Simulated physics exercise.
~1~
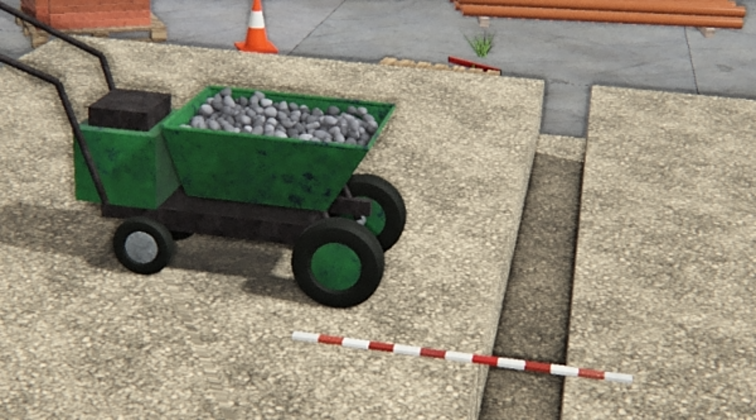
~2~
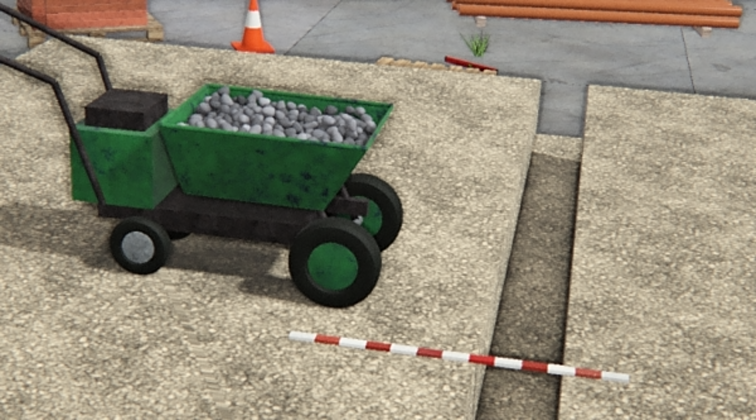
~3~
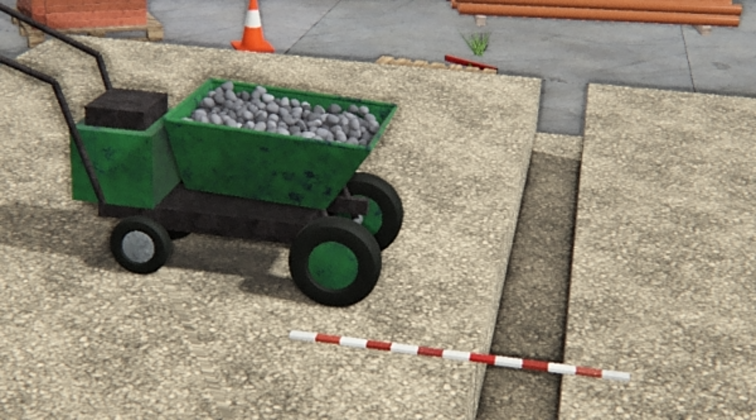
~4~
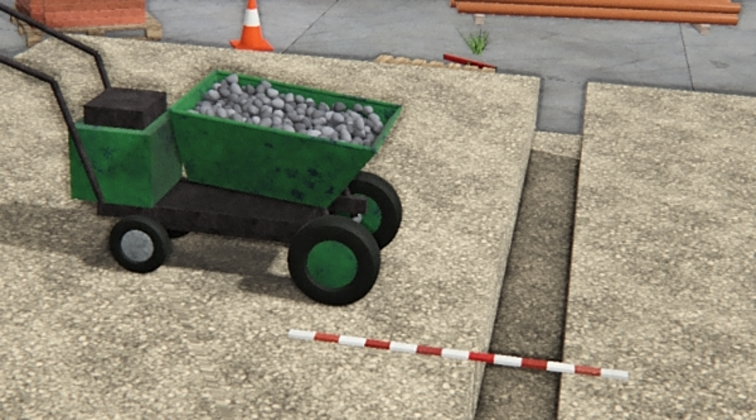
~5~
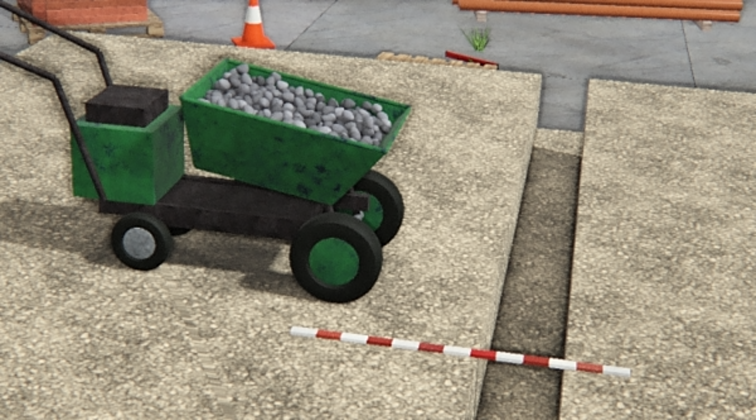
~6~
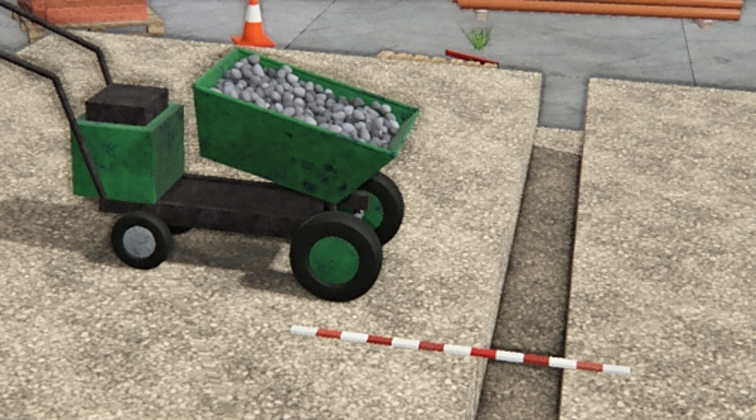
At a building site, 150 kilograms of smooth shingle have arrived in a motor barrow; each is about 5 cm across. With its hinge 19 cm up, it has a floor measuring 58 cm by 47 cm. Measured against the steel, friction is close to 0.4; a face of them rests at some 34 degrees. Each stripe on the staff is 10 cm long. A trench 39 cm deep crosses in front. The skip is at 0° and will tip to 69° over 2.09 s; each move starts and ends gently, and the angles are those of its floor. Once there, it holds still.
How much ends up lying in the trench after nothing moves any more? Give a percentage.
A share of about 96 per cent.
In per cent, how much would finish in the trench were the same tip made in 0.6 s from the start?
Roughly 75% would finish there.
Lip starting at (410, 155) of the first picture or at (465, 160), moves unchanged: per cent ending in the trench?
I'd expect some 80 per cent, then some 35.
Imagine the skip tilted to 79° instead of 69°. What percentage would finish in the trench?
It would be near 100 per cent.
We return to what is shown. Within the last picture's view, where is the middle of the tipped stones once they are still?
Roughly at (523, 352).
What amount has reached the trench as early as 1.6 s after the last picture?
50 per cent, give or take.
Then, 1.0 s after the last picture the floor is at 58°, 98 % in the skip, 1 % short of the trench; the foremost stones are at (490, 233).
Then, 1.6 s after the last picture the floor is at 69°, 47 % in the skip, 3 % short of the trench, 49 % in the trench; the foremost stones are at (578, 325).
Then, 1.9 s after the last picture the floor is at 69°, 28 % in the skip, 3 % short of the trench, 68 % in the trench, 1 % past the trench; the foremost stones are at (616, 326).
Then, 3.9 s after the last picture the floor is at 69°, 0 % in the skip, 4 % short of the trench, 96 % in the trench, 1 % past the trench; the foremost stones are at (627, 336).
